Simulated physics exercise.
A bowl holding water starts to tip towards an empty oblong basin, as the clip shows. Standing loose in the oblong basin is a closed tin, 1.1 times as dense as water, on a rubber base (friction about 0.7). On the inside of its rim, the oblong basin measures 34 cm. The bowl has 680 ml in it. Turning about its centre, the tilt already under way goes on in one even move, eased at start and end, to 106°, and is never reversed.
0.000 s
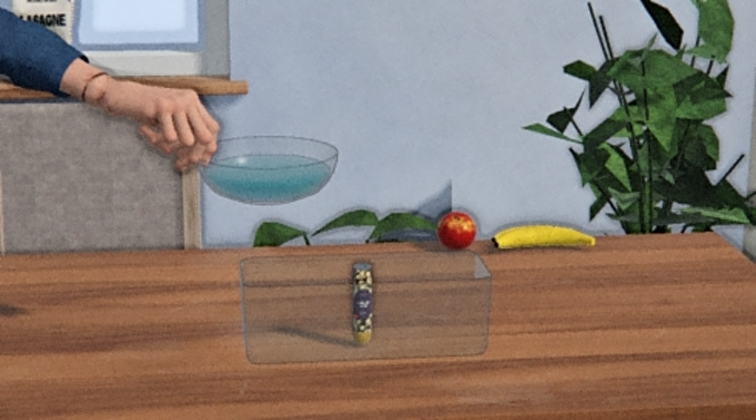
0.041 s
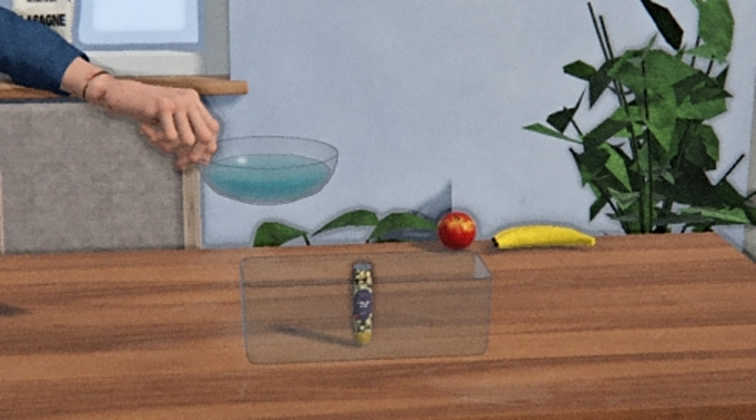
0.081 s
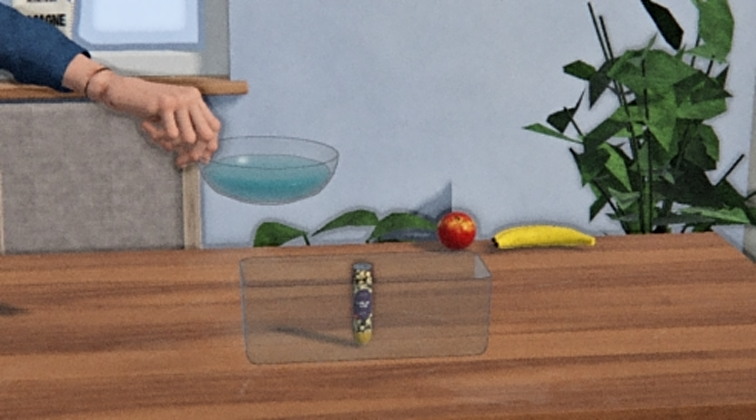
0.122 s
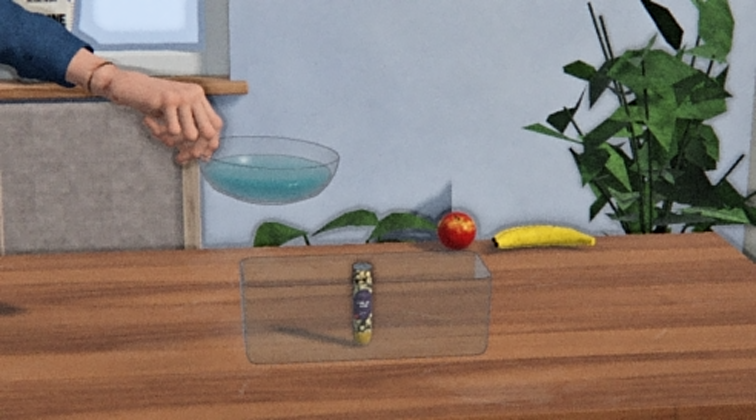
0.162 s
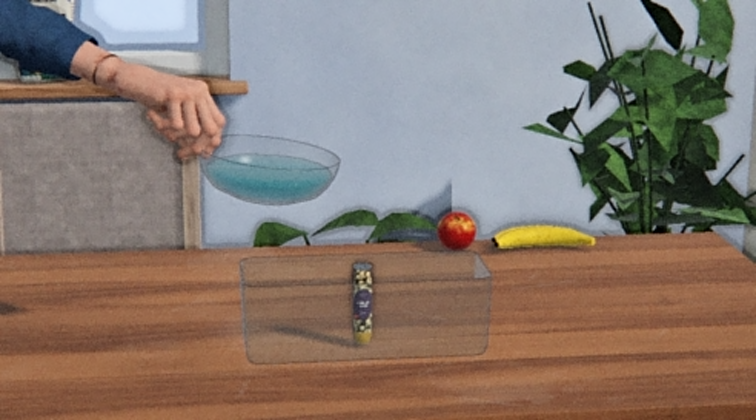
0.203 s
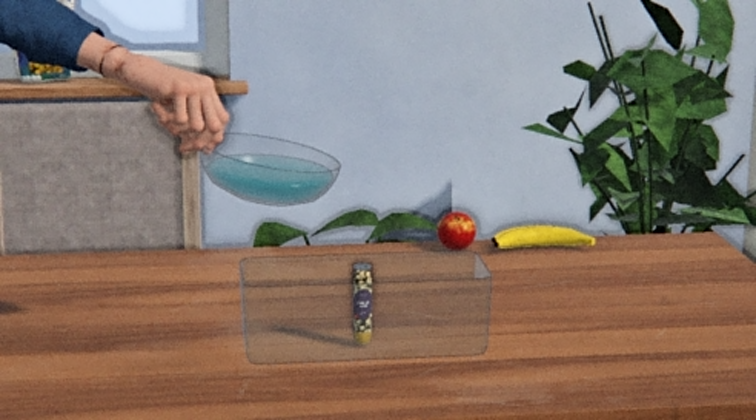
A hand reaching in from the left holds a clear bowl of blue-green water above a wooden table, seen from the front and slightly above. Below it stands a transparent oblong basin with a patterned purple-and-yellow tin upright inside, while a red apple and a yellow banana lie behind, near leafy plants. The bowl, level at first, tilts slightly down to the right as the hand turns with it.
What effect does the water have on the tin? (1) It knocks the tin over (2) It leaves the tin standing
2.
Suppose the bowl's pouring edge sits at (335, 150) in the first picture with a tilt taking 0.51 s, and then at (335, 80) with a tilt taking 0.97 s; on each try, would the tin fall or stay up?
Trial 1 - tin tips; trial 2 - tin stays standing.
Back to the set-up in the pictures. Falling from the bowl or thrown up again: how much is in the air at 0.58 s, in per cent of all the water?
Roughly 50 %.
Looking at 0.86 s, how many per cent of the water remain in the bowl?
I'd estimate some 0 per cent.
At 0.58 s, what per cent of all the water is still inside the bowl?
Around 26 percent.
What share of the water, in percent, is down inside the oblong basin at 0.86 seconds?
I reckon close to 94 per cent.
Then, 0.58 s in, the tilt is 70° and 25 per cent is still to pour; the tin stands where it began.
Then, 0.86 s in, the tilt is 103° and 0 per cent is still to pour; the tin stands where it began.
Then, 1.15 s in, the tilt is 106° and 0 per cent is still to pour; the tin stands where it began.
Then, 1.47 s in, the tilt is 106° and 0 per cent is still to pour; the tin stands where it began.
Finally, the tin stands where it began.
